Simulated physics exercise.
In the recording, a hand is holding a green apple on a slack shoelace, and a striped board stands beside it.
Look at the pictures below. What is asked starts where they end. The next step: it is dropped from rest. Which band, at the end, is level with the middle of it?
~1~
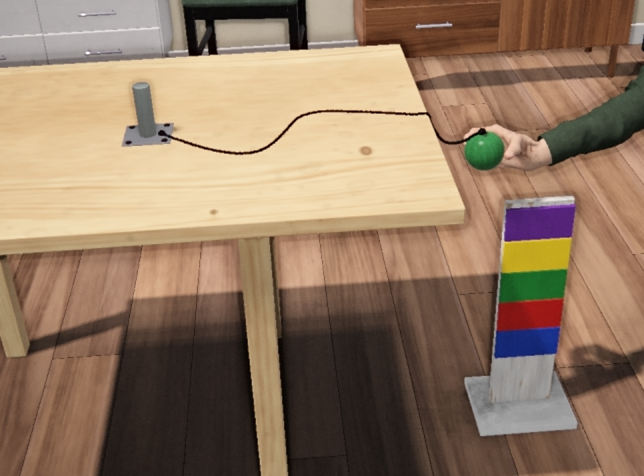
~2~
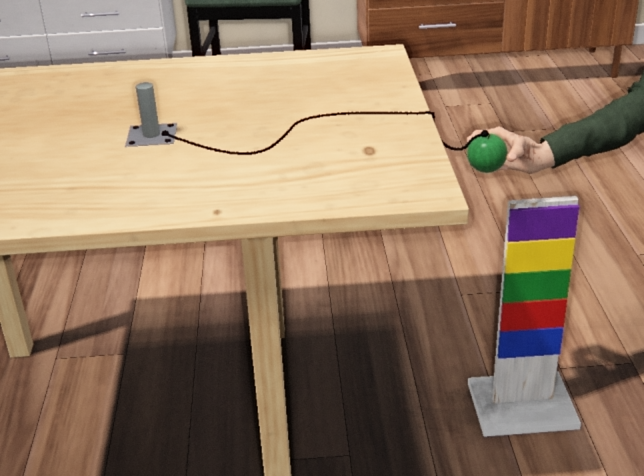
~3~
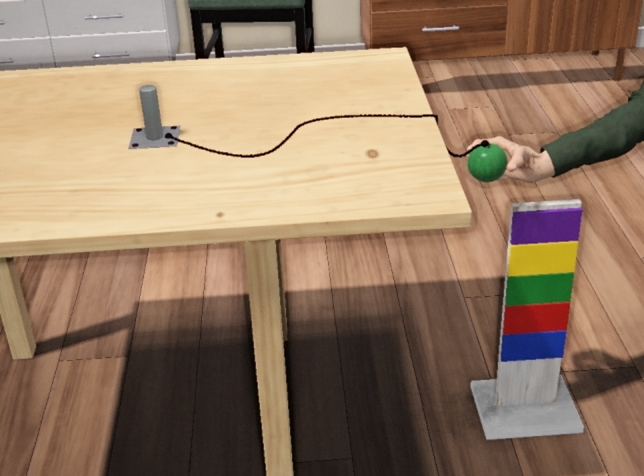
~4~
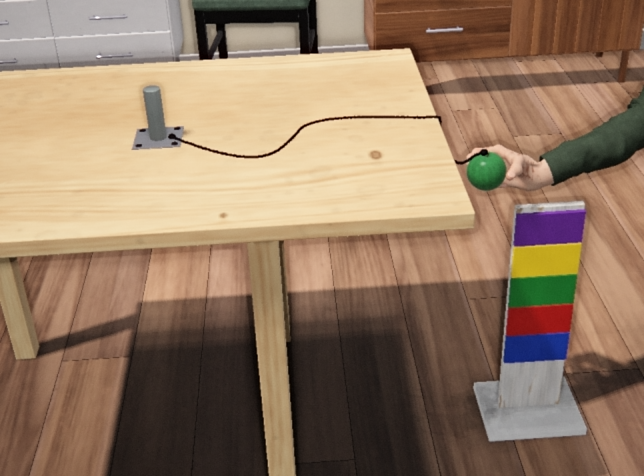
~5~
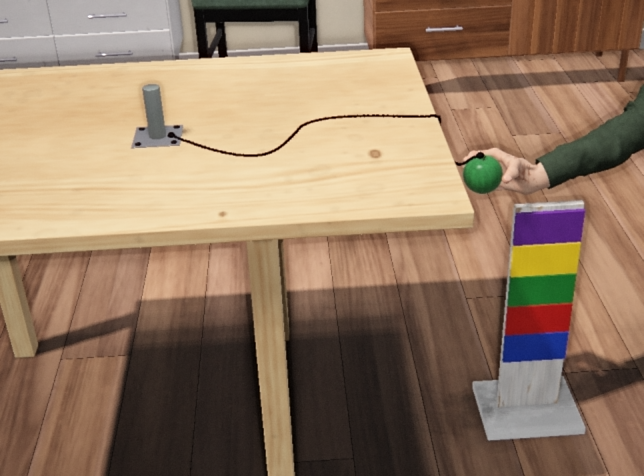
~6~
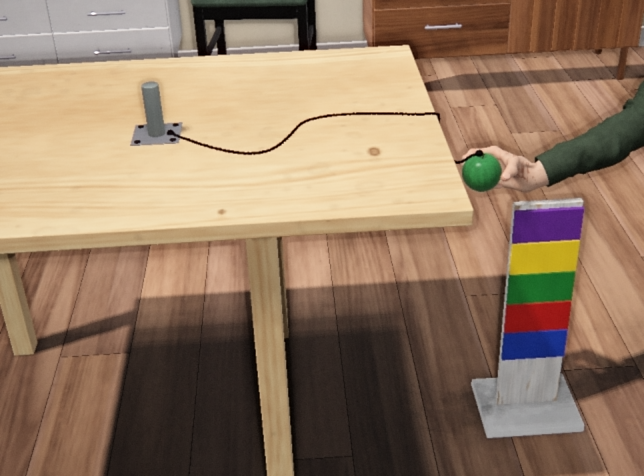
The middle is level with yellow.
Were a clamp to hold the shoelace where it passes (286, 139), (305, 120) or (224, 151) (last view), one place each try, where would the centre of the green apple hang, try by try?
Those spots come out as (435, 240), (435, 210) and (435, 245).
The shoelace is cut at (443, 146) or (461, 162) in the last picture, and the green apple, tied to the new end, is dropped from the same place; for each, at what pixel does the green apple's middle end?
Roughly (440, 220), (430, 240).
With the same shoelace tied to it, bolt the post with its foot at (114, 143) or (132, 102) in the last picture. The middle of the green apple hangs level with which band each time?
First try: Purple; second try: Purple.
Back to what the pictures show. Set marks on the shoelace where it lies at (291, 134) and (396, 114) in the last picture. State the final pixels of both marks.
About (329, 128), and the other about (441, 143).
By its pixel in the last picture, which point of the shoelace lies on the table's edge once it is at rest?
That spot lies near (383, 114).
A little later, apple near (407, 263); level with yellow.
Next, apple near (448, 264); level with yellow.
When it is over, apple near (439, 267); level with yellow. At yellow.
